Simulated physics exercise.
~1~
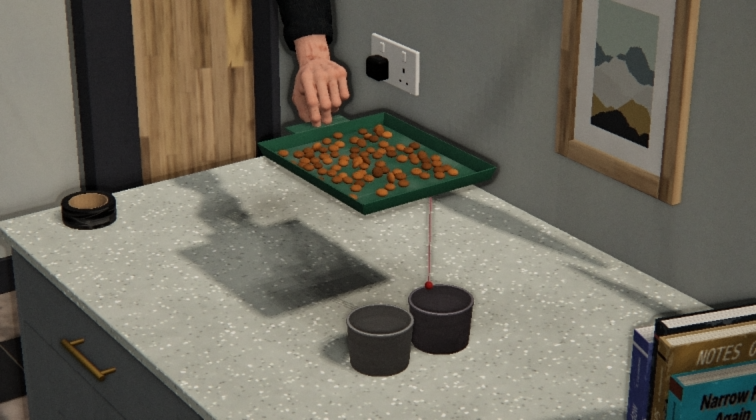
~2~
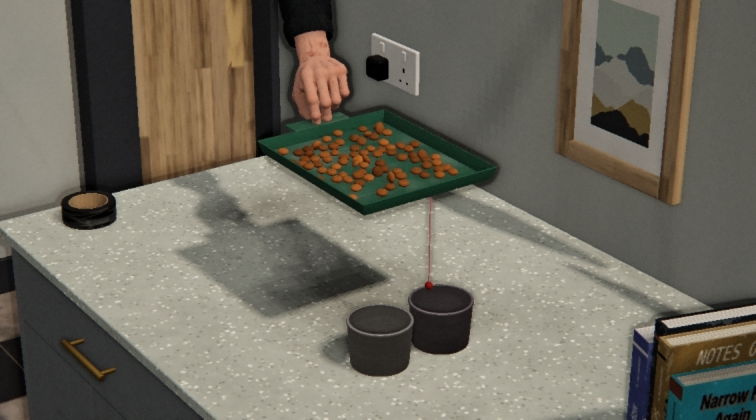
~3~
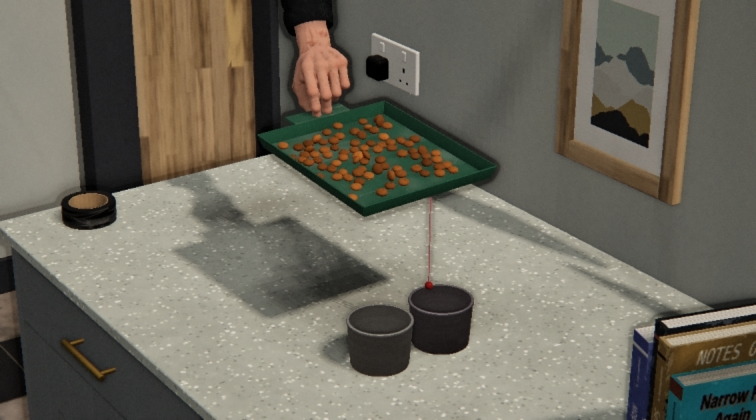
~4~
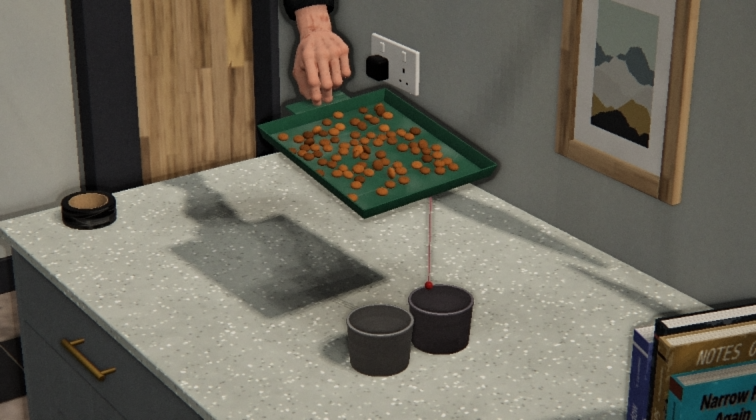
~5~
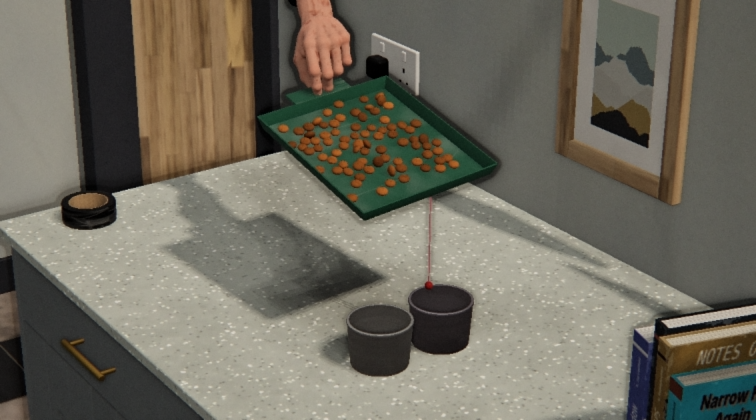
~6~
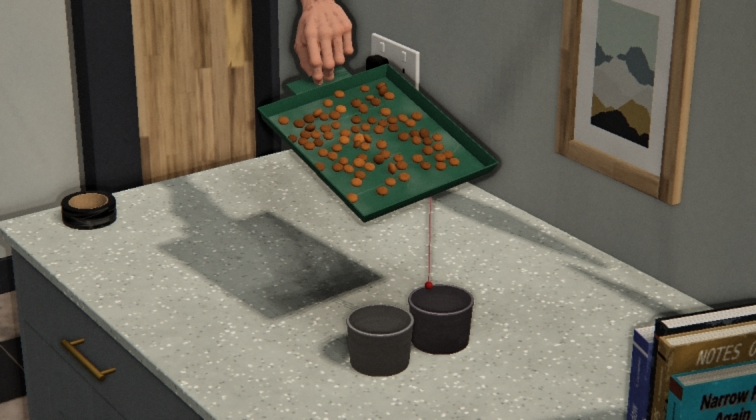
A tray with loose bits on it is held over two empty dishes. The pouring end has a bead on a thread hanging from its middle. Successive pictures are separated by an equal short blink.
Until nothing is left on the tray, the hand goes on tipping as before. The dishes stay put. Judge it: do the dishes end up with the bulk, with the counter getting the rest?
Catch exceeds half.
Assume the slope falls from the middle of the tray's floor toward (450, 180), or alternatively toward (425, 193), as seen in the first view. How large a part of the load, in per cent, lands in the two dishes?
The first try would leave around 10 per cent there, the second around 30 per cent.
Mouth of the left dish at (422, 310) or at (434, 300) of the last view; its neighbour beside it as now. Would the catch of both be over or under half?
In the first position shy of half, in the second shy of half.
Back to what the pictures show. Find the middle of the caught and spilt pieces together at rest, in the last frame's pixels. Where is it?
Resting centre, last frame: Roughly (383, 355).
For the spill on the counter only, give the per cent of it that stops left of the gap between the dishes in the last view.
Close to 50 per cent.
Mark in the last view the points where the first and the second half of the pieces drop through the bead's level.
The early half goes through (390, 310), the late half through (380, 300).
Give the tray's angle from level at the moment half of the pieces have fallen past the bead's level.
Angle reached: About 90°.
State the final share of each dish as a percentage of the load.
Left about 60, right about 10 in a hundred.
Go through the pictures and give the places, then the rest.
In the first frame, corners of the pouring end at (365, 202) and (490, 167), level; middle of the load at (366, 161), bits of cat kibble; left dish at (399, 350); right dish at (460, 328); bead on its thread at (429, 285).
In the second frame, corners of the pouring end at (365, 203) and (490, 167), level; middle of the load at (366, 160).
In the third frame, corners of the pouring end at (365, 204) and (491, 165), tipped barely, lowest at the left corner; middle of the load at (366, 156).
In the fourth frame, corners of the pouring end at (365, 207) and (491, 164), tipped a little, lowest at the left corner; middle of the load at (366, 150).
In the fifth frame, corners of the pouring end at (365, 209) and (492, 163), tipped a little, lowest at the left corner; middle of the load at (367, 144).
In the sixth frame, corners of the pouring end at (365, 212) and (492, 161), tipped clearly, lowest at the left corner; middle of the load at (367, 139); left dish at (399, 350); right dish at (460, 328).
Soon after the last picture, tray tipped steeply; most on the tray; about a quarter in the air.
A little later, tray tipped past a quarter turn; a small part on the tray; about a third in the left dish; a small part in the right dish; about a quarter outside both; about a quarter in the air.
Later still, tray tipped past a quarter turn; about two thirds in the left dish; a small part in the right dish; about a third outside both.
At rest, tray tipped past a quarter turn; about two thirds in the left dish; a small part in the right dish; about a third outside both.
